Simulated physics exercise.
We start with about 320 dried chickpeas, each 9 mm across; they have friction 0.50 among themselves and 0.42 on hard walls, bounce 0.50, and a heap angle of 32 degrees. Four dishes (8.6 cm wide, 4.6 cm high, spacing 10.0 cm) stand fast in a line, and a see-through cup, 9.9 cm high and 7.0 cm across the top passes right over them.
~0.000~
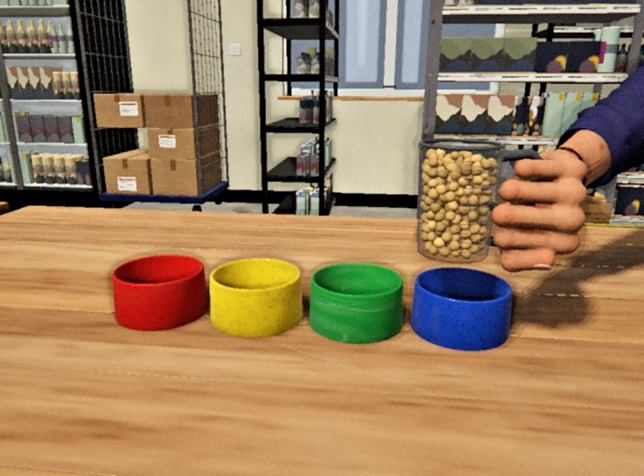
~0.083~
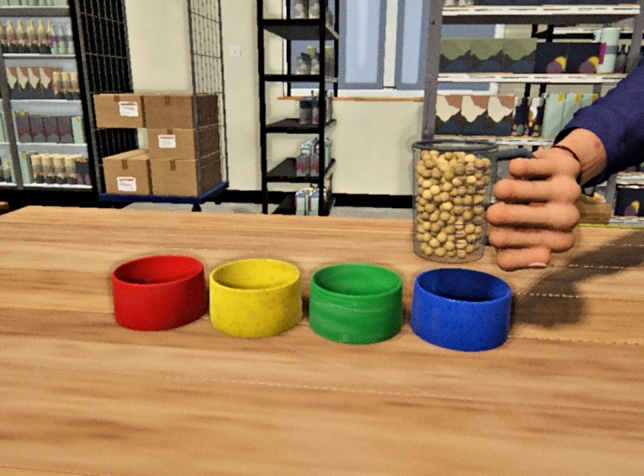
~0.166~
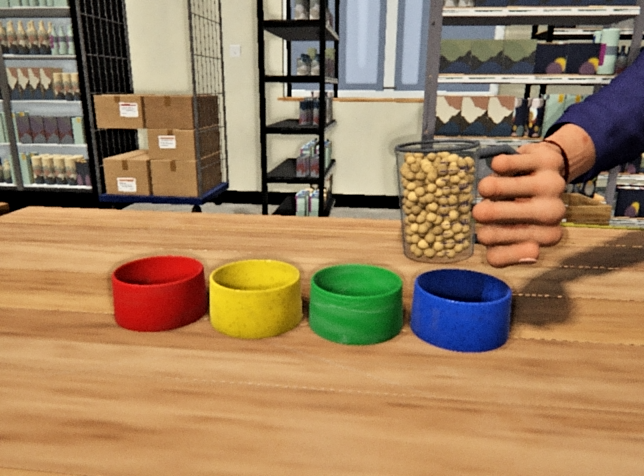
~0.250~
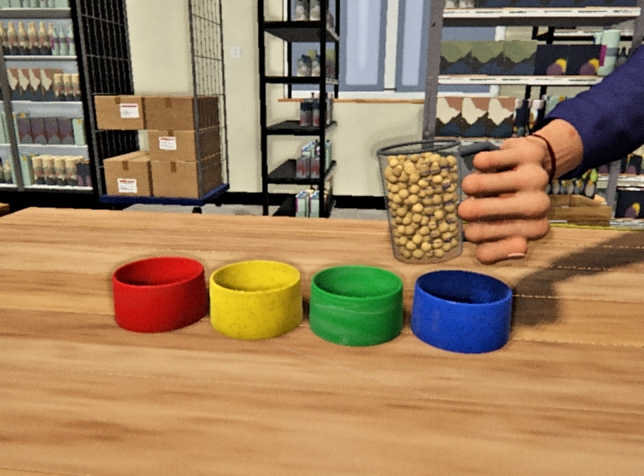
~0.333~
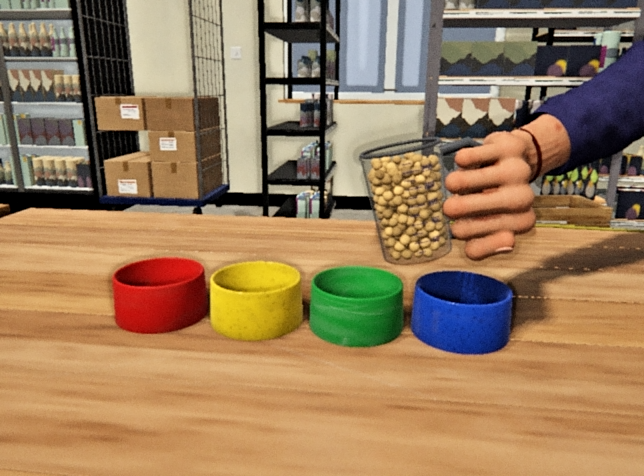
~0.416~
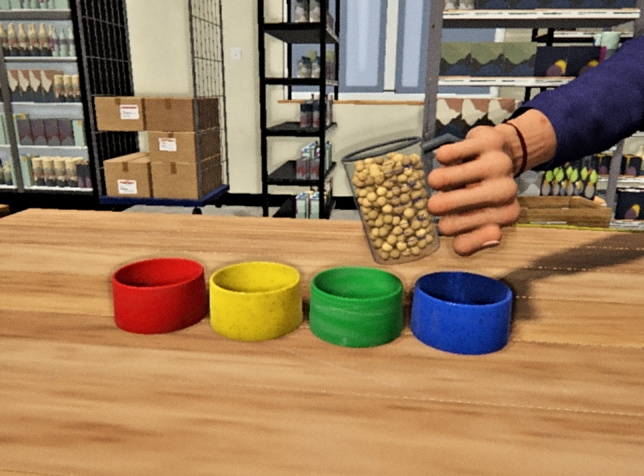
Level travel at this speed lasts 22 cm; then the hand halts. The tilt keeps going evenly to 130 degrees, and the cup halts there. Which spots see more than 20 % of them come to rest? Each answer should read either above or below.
Red - above, blue - below, green - below, yellow - below, counter - below.
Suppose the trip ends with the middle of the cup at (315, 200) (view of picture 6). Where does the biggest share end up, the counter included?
The largest share goes to yellow.
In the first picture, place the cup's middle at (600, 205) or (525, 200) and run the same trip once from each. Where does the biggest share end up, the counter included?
The biggest share lands on yellow the first time and on yellow the second time.
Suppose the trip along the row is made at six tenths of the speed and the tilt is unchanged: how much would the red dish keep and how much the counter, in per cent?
Red: 90; counter: 10.
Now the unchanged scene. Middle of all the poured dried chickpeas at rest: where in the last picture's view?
Somewhere around (167, 289) in the final frame.
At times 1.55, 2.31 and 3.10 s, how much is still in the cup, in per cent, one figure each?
First 100, then 85, then 0 per cent.
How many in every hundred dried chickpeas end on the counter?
About 10 percent.
After 1.55 s, tilt 69 degrees; cup holds 100 %.
After 2.31 s, tilt 104 degrees; cup holds 85 %, red 10 %.
Then, at 3.10 s, tilt 130 degrees; cup holds 0 %, red 90 %.
In the end, at 3.5 s, red 90 %, blue 0 %, green 0 %, yellow 0 %, counter 10 %.
